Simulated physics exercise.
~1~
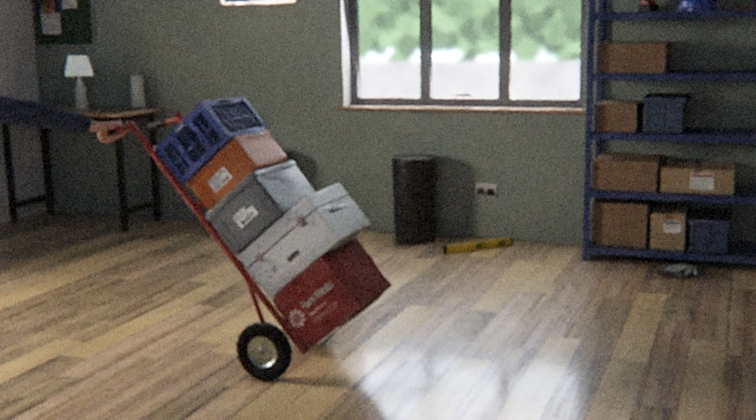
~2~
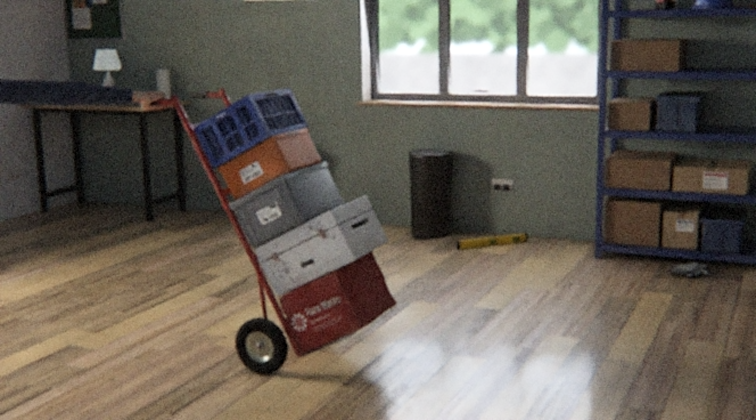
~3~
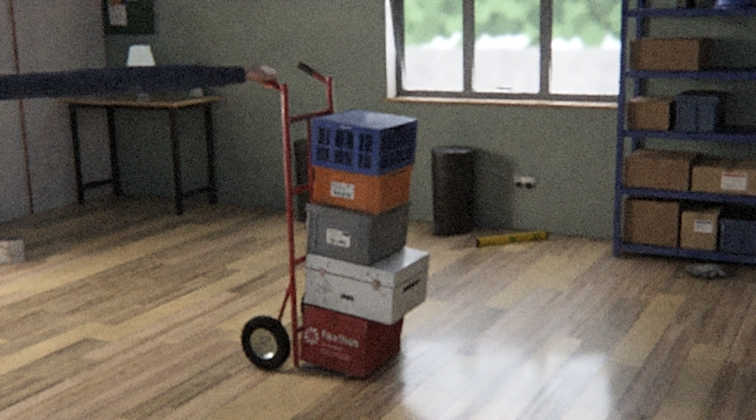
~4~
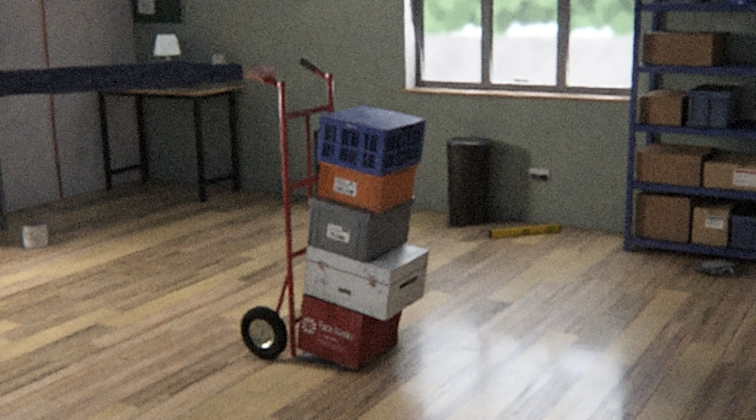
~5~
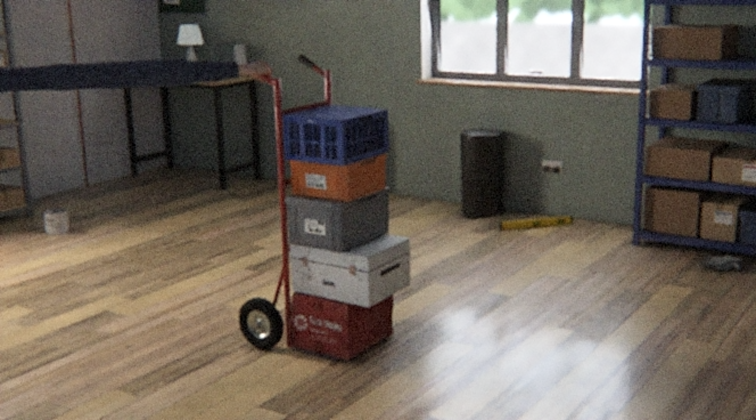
A red two-wheeled hand truck leans back to the left in a wood-floored workroom, seen from a slightly raised side view that drifts gently around it. It carries a red box at the bottom, then a white toolbox, a grey tote, an orange tote and a blue crate on top. Behind stand a desk with a lamp, a window, a dark bin and blue shelves of cartons. A dark-sleeved arm at the left grips the handle as the truck swings upright and its plate meets the floor. It then stands still, all five items still stacked, slightly uneven.
